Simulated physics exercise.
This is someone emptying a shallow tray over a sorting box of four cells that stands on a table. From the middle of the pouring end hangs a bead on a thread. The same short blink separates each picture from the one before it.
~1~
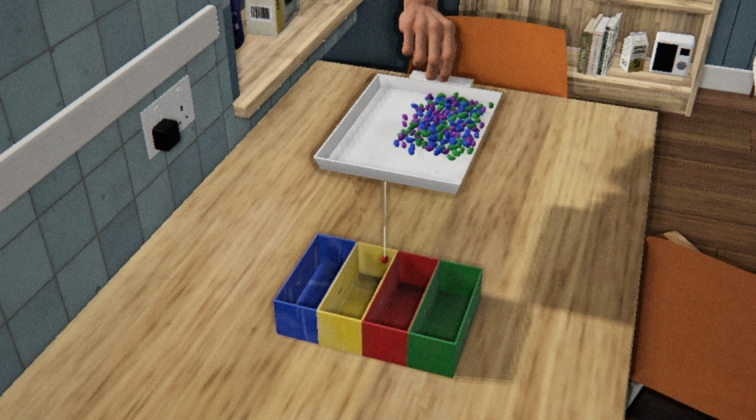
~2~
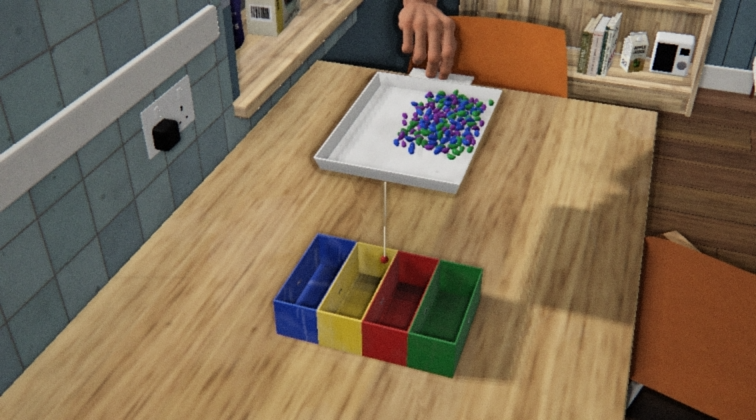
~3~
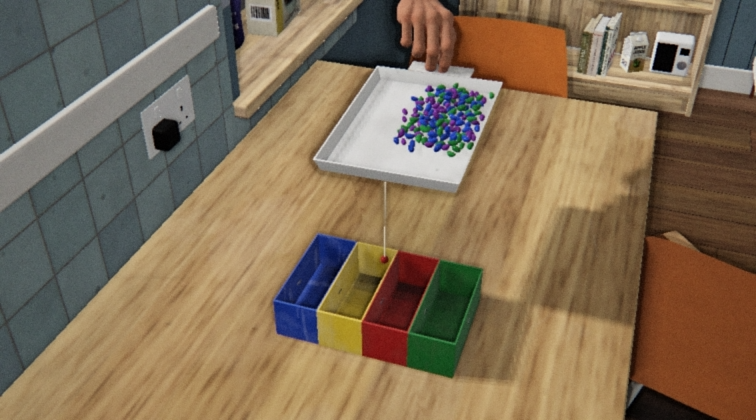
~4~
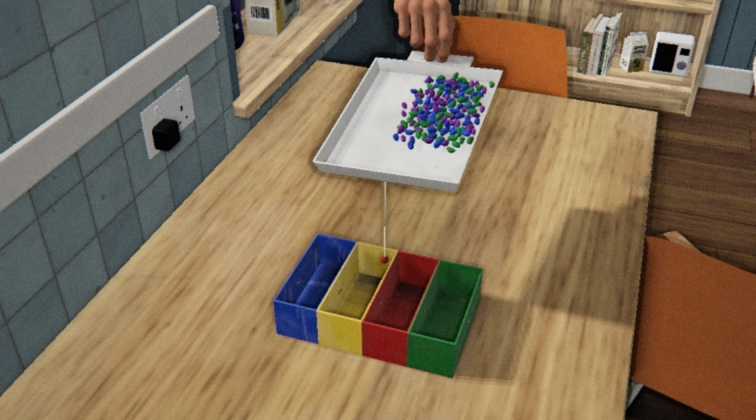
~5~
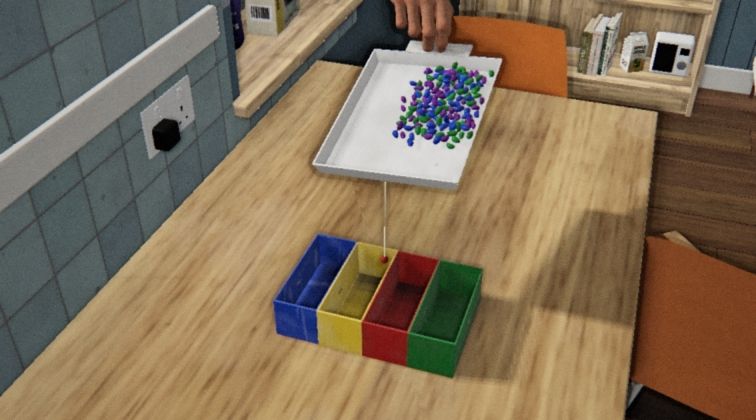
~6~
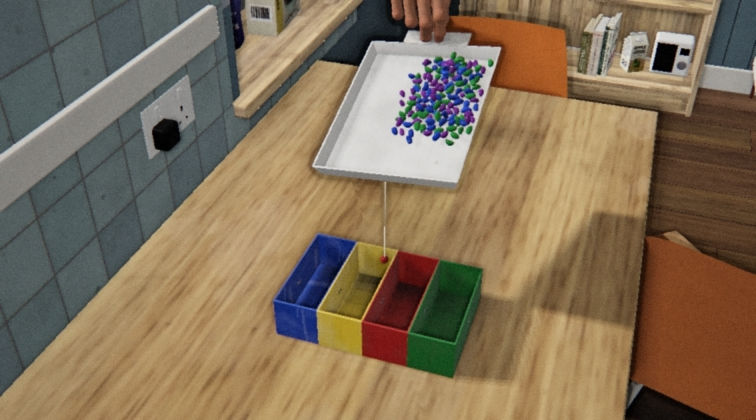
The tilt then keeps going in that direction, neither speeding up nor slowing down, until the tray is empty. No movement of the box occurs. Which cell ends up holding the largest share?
Blue.
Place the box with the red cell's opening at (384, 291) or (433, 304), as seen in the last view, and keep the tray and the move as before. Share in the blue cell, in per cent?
First 40 per cent, second 40 per cent.
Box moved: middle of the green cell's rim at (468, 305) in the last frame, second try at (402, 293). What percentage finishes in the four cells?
Roughly 60% on the first try and 100% on the second.
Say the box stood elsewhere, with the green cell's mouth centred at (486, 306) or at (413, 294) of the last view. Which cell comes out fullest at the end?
Try one: The blue cell; try two: The yellow cell.
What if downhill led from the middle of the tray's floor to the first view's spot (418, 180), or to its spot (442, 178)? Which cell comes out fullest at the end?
Try 1 - the green one / try 2 - green.
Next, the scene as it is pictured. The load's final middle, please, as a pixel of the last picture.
Centre at rest, last view: Approx. (318, 306).
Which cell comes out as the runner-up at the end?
The yellow one.
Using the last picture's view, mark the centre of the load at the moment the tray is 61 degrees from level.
I'd mark it close to (356, 165).
Shortly afterwards, tray tipped steeply; the bulk on the tray; only a few in the blue cell; only a few in the yellow cell; near a quarter falling or outside the box.
Next, tray tipped right over; near a third on the tray; near a quarter in the blue cell; a little in the yellow cell; only a few in the red cell; near a third falling or outside the box.
Some moments later, tray tipped past a quarter turn; near two thirds in the blue cell; near a quarter in the yellow cell; a little in the red cell; a little falling or outside the box.
In the end, tray tipped past a quarter turn; near two thirds in the blue cell; near a quarter in the yellow cell; a little in the red cell; none at all in the green cell; a little outside the box.
